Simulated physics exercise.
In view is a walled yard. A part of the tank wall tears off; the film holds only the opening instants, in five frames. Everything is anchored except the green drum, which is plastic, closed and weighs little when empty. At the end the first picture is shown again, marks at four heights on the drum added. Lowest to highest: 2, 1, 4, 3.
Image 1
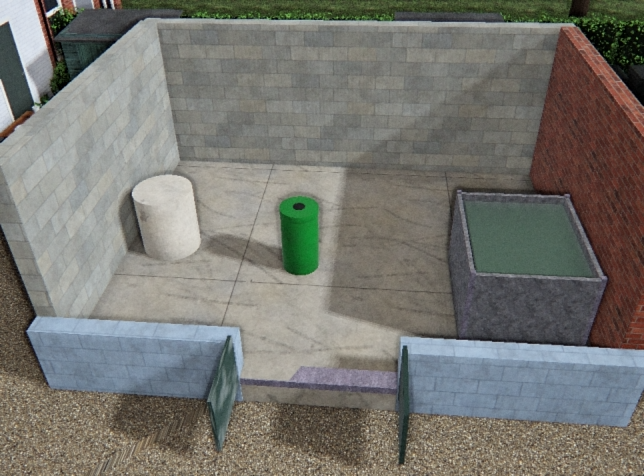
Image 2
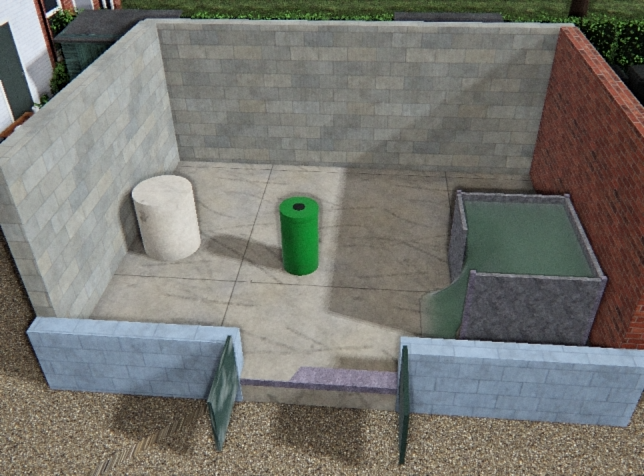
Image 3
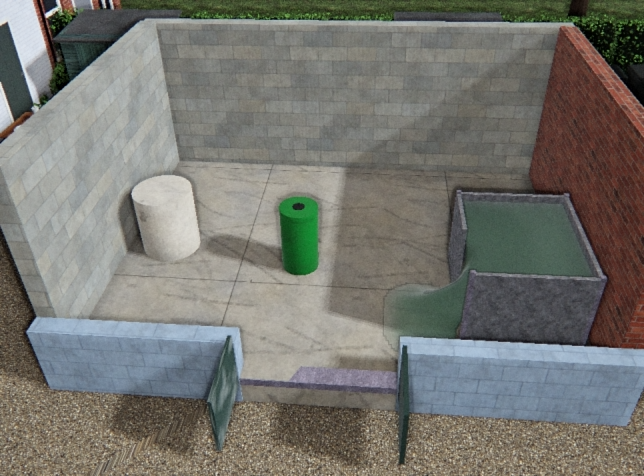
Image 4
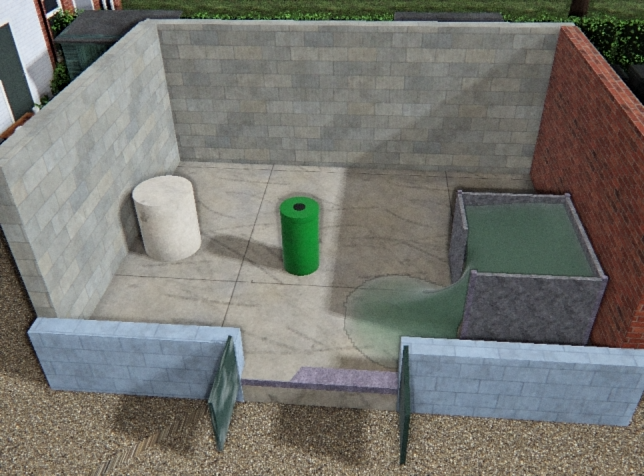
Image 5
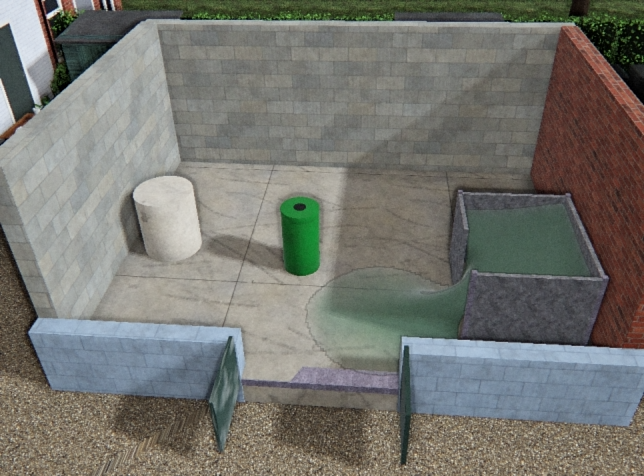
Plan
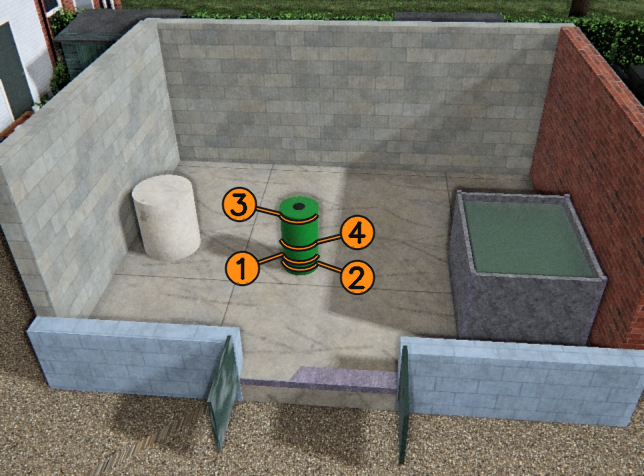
The clip opens on a walled yard with a pale cylinder, a green drum and a full stone tank at the right. Greenish water pours from the tank's front left corner onto the paved ground, then spreads leftward in a widening, rounded sheet that draws nearer the drum, which stays still.
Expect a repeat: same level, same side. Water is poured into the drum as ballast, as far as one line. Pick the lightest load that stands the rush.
Mark 4 just does it.
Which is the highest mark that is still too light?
1 it is.
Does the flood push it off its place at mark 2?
Yes, it does.
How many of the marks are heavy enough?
Two.
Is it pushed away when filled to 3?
No.
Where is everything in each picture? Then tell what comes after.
Lid of the green drum at (298, 207); tank full, its middle at (523, 238); open gate at (319, 335).
Water covers 2 % of the ground and is seen nearest the drum at (431, 294).
Water covers 4 % of the ground and is seen nearest the drum at (391, 301).
Water covers 7 % of the ground and is seen nearest the drum at (356, 296).
Lid of the green drum at (299, 207); water covers 11 % of the ground and is seen nearest the drum at (328, 288).
On the marked copy, 1 at (298, 262); 2 at (298, 269); 3 at (296, 222); 4 at (297, 248); from the bottom up 2, 1, 4, 3.
With 1, it is pushed about its own width away.
With 2, it is pushed about 3 times its own width away.
With 3, it does not move.
With 4, it does not move.
